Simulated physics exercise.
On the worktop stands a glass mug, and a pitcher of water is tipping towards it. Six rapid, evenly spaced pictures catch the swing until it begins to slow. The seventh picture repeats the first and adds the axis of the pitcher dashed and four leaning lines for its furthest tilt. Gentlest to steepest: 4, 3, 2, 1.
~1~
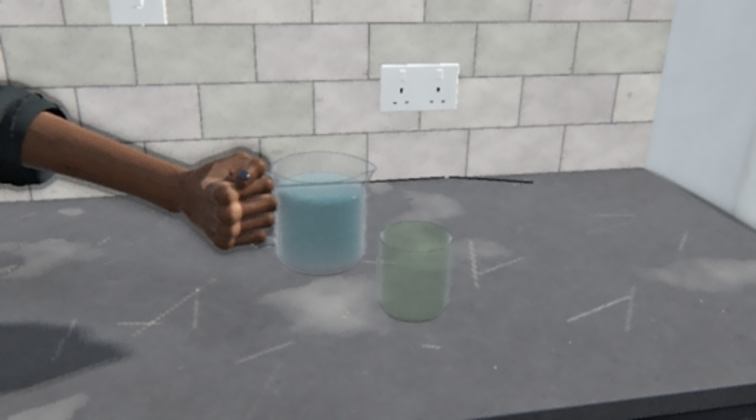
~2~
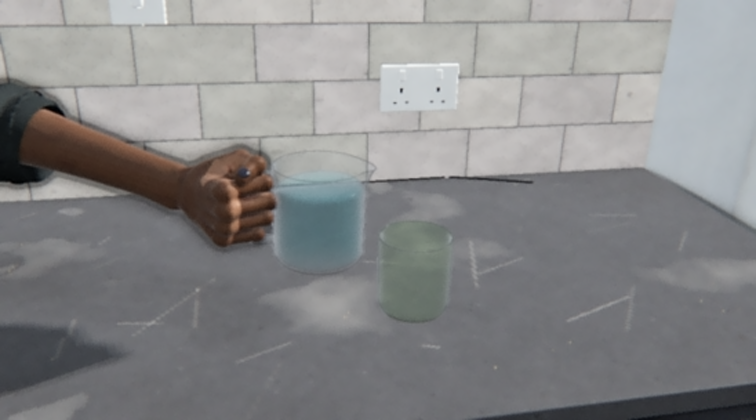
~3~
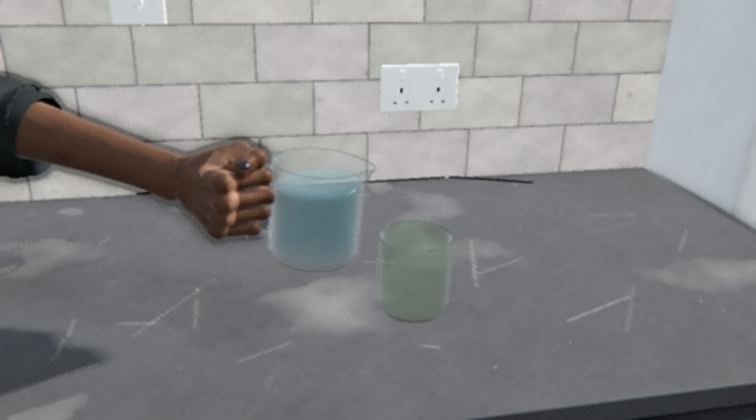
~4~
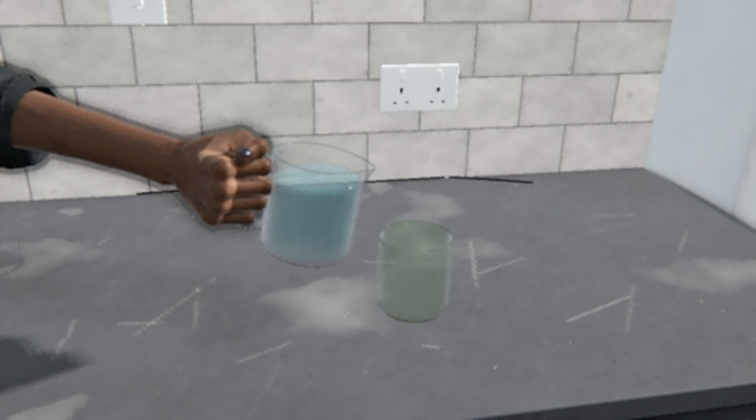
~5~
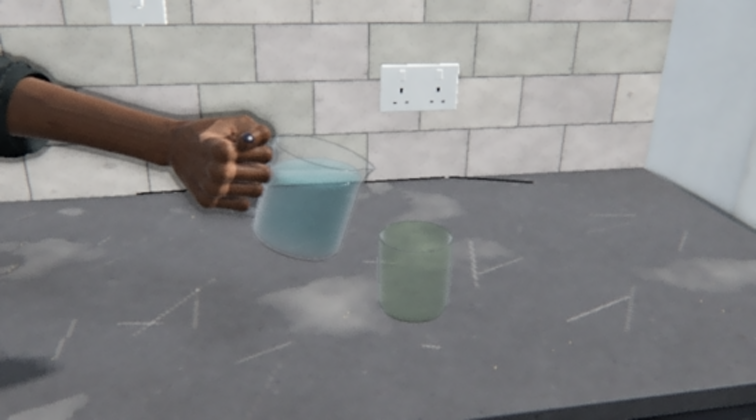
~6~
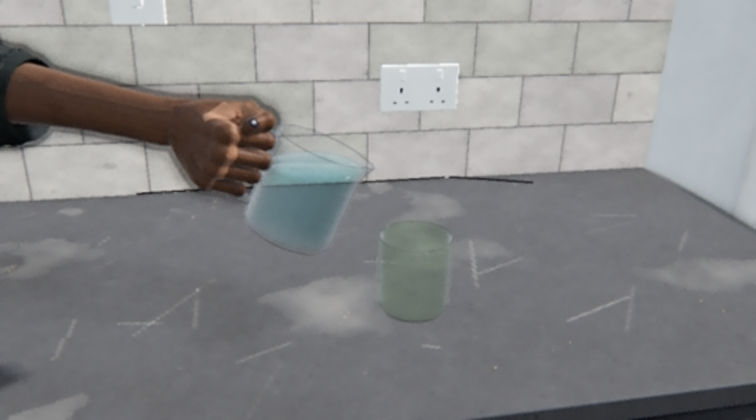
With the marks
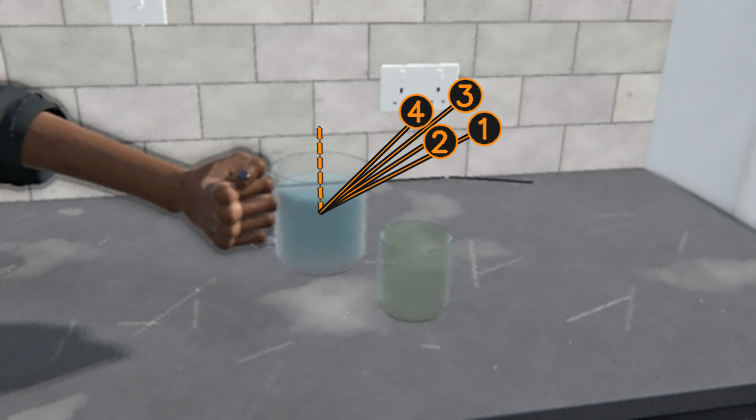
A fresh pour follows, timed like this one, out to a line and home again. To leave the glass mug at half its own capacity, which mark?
I would pick line 2.
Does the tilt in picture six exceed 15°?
Yes.
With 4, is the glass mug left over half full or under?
Under.
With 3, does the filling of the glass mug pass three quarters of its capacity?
No, less.
On the marked copy, 1 at (469, 135); 2 at (422, 146); 3 at (452, 106); 4 at (407, 126).
Choosing 1, the glass mug ends with about 60 % of what it can hold; 3 % of the water is spilt.
Choosing 2, the glass mug ends with about 49 % of what it can hold.
Choosing 3, the glass mug ends with about 35 % of what it can hold.
Choosing 4, the glass mug ends with about 24 % of what it can hold.
